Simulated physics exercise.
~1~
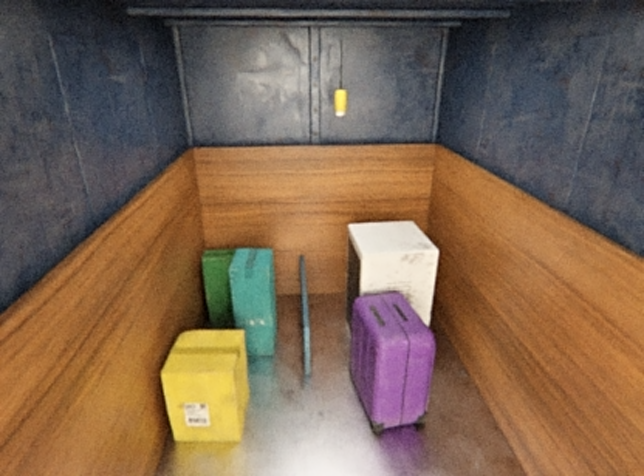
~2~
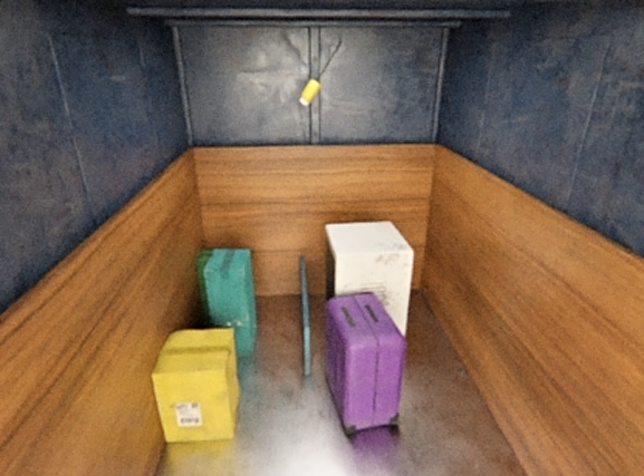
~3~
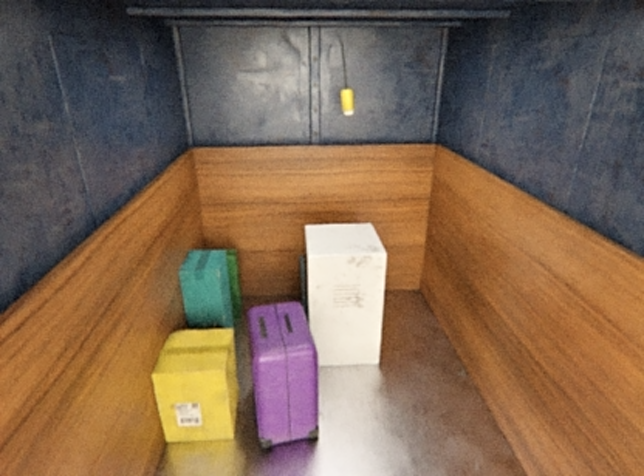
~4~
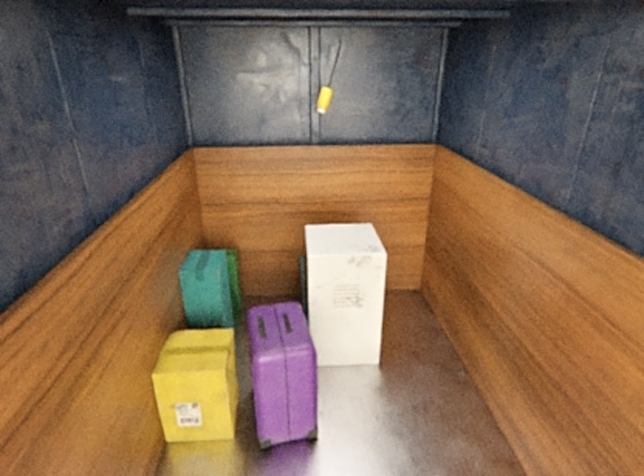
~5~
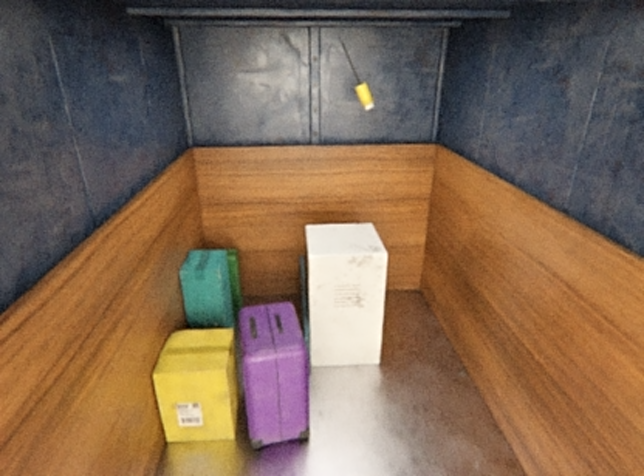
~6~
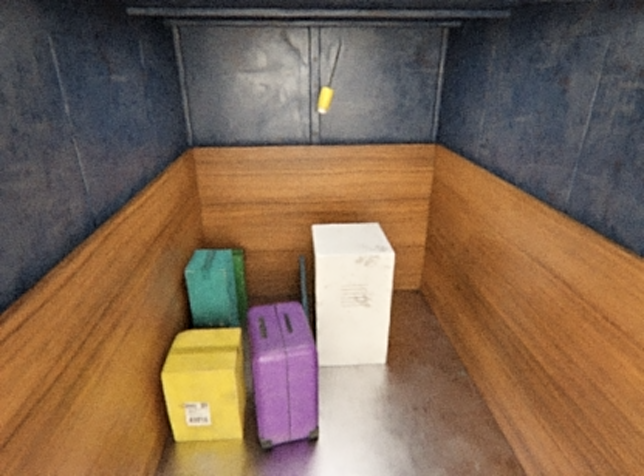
A purple suitcase and white box slide left among other boxes, then settle slightly right.
